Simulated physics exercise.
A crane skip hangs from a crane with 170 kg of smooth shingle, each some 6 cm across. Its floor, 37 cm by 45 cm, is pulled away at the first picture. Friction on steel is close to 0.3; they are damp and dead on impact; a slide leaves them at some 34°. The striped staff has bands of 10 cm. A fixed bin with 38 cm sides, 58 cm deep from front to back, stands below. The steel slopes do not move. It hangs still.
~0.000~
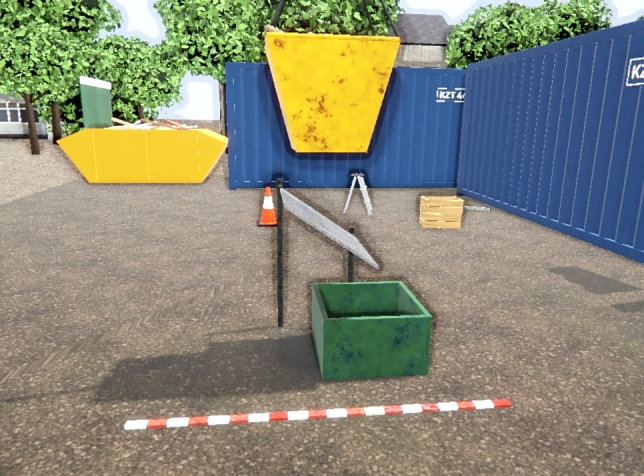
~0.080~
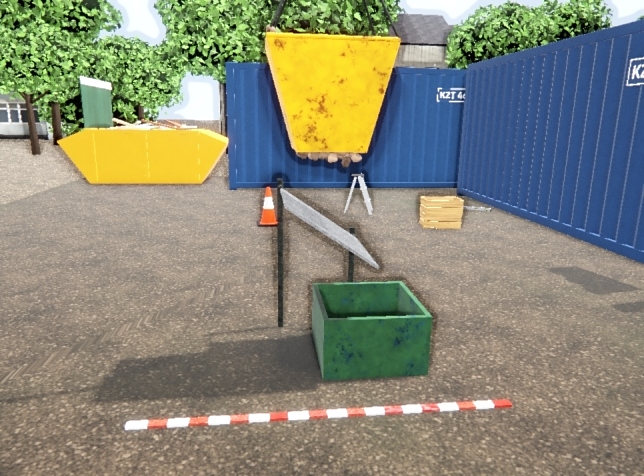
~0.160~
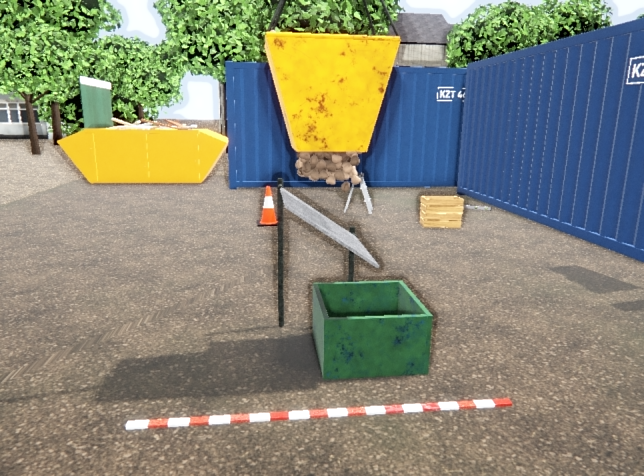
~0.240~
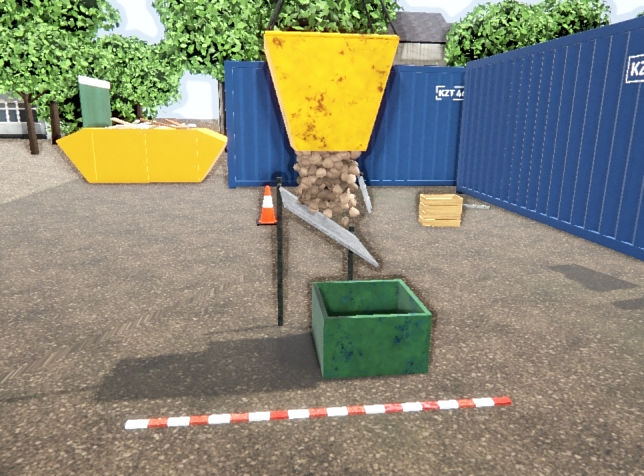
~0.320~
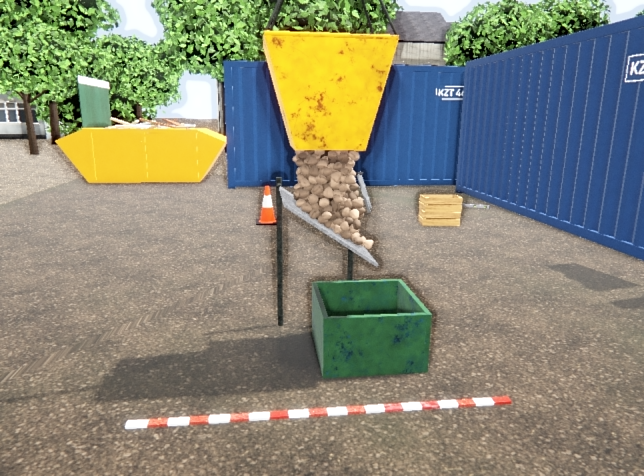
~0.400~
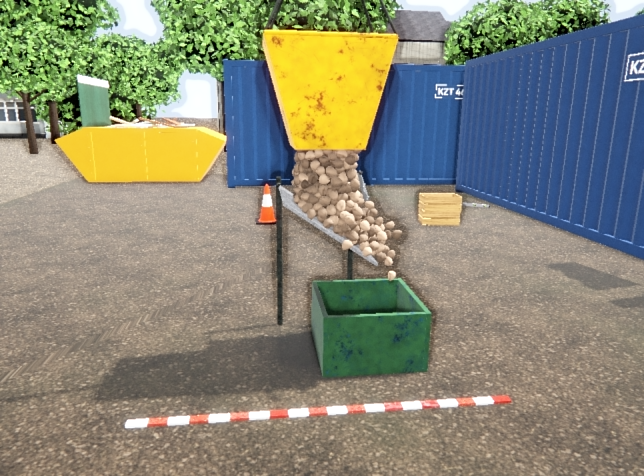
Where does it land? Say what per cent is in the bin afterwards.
Some 24 per cent of it.
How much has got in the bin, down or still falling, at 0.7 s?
About 25 per cent by then.
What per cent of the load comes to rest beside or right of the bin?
About 75 per cent.
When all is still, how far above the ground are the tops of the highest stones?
Some 22 cm high.
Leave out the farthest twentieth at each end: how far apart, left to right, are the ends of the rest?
About 150 cm.
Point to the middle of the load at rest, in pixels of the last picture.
Around (443, 341).
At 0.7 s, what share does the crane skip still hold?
It holds some 0 per cent.
After 0.7 s, 0 % in the crane skip, 31 % on the steel, 2 % falling or lying left of the bin, 27 % falling or lying in the bin, 40 % falling or lying beside or right of the bin; the stones farthest right are at (492, 335).
After 1.1 s, 0 % in the crane skip, 2 % on the steel, 1 % falling or lying left of the bin, 24 % falling or lying in the bin, 74 % falling or lying beside or right of the bin; the stones farthest right are at (567, 329).
After 1.7 s, 0 % in the crane skip, 1 % falling or lying left of the bin, 24 % falling or lying in the bin, 76 % falling or lying beside or right of the bin; the stones farthest right are at (623, 317).
After 2.6 s, 0 % in the crane skip, 1 % falling or lying left of the bin, 24 % falling or lying in the bin, 76 % falling or lying beside or right of the bin; the stones farthest right are at (630, 313).
After 4.5 s, 0 % in the crane skip, 1 % left of the bin, 24 % in the bin, 76 % beside or right of the bin; the stones farthest right are at (630, 313).
